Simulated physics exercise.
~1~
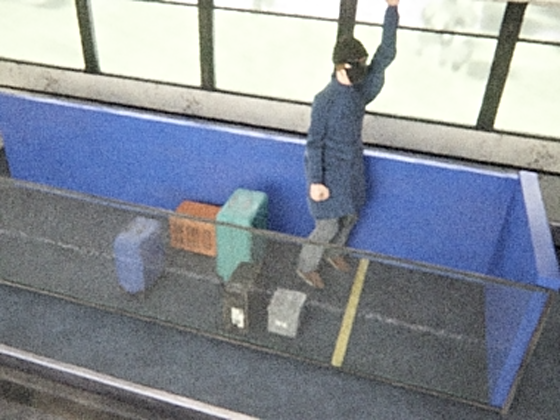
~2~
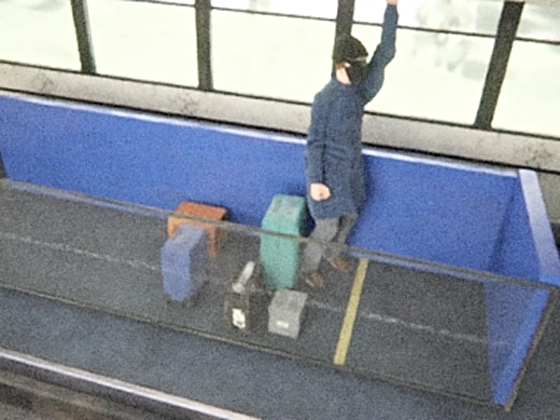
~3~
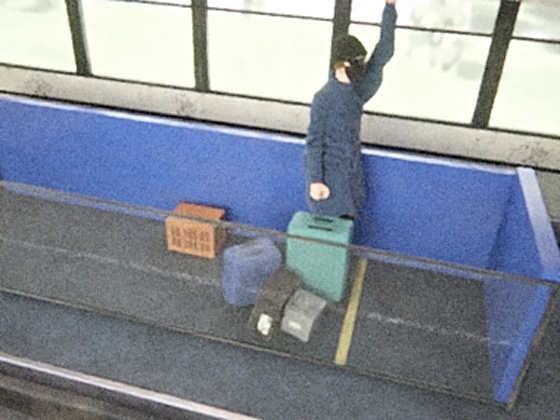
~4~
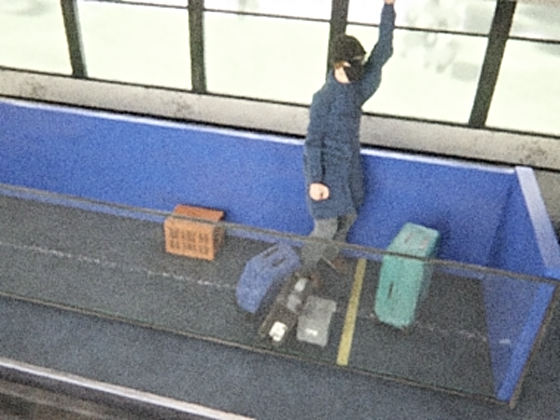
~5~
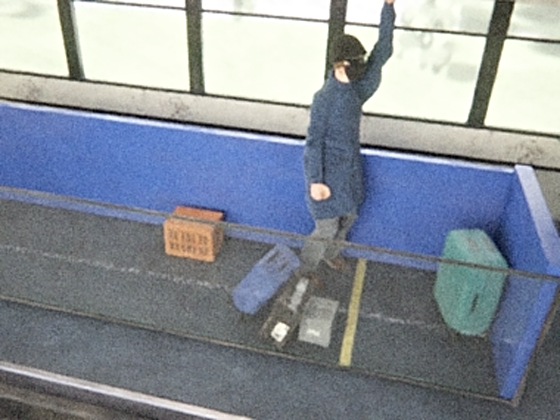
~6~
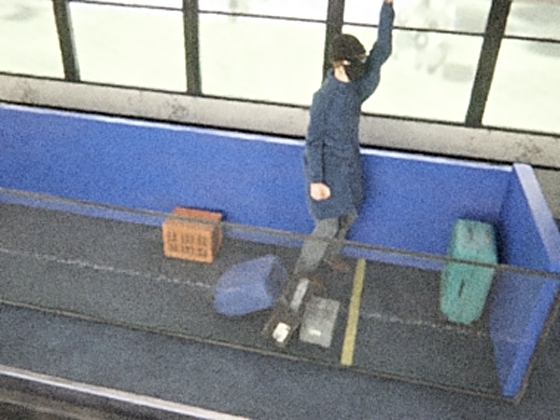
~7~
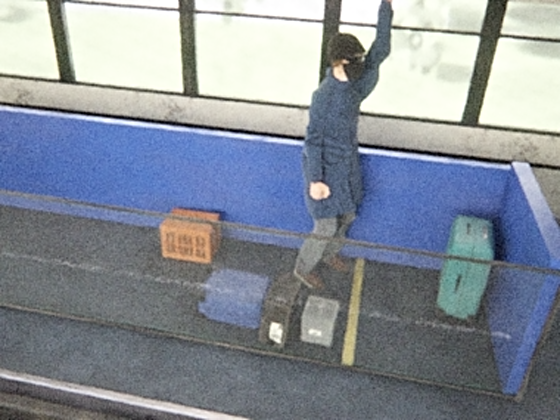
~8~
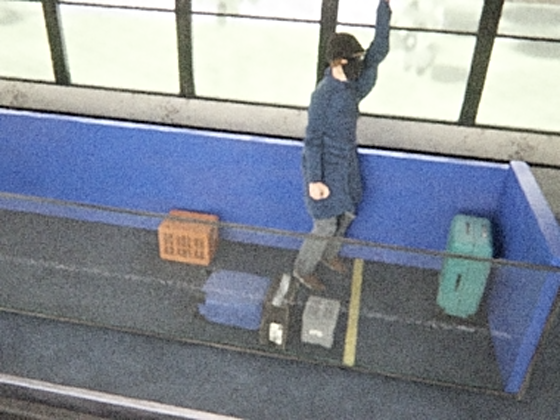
Teal suitcase rolling right past a standing passenger and over the yellow line, while a blue case tips onto its side short of it.
